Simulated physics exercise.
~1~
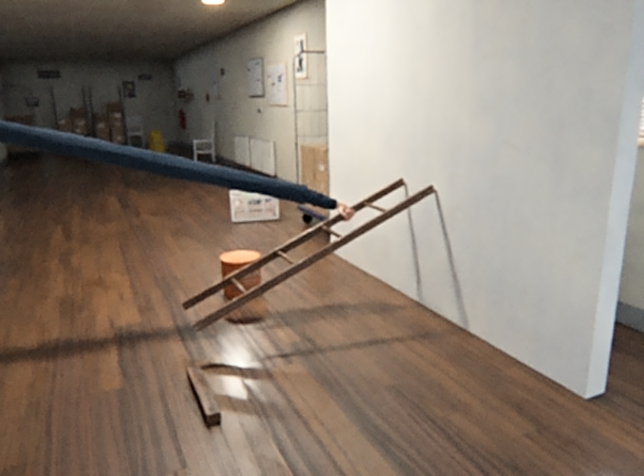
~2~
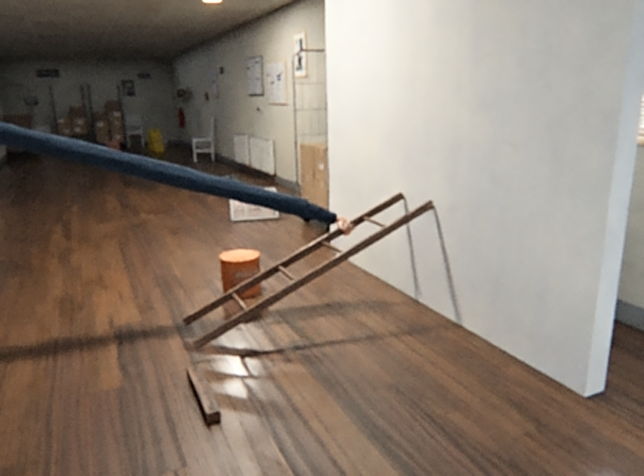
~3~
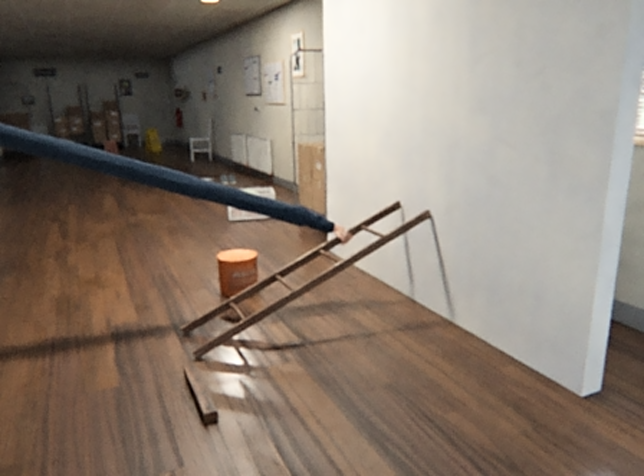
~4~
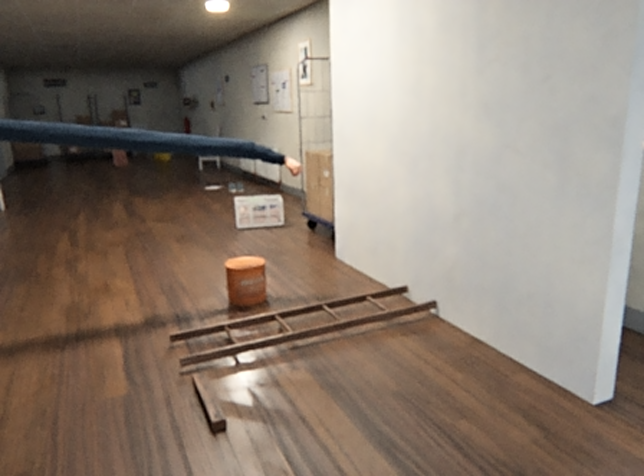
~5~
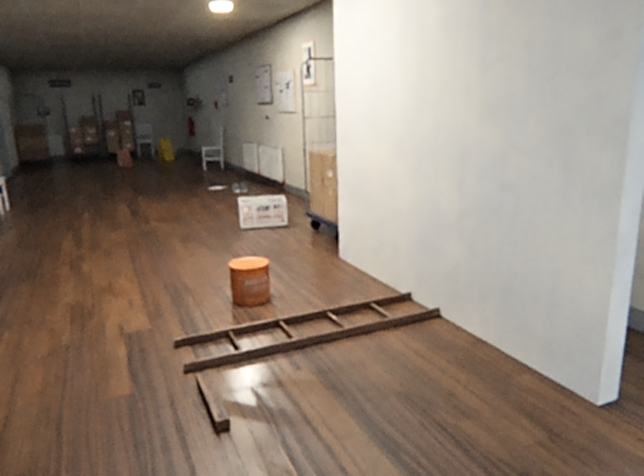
In a long room with a wooden floor, a hand held a brown ladder-like rack leaning against a white wall, then let go and drew back as the rack slid down, ending flat on the floor near an orange pail and a wooden strip.
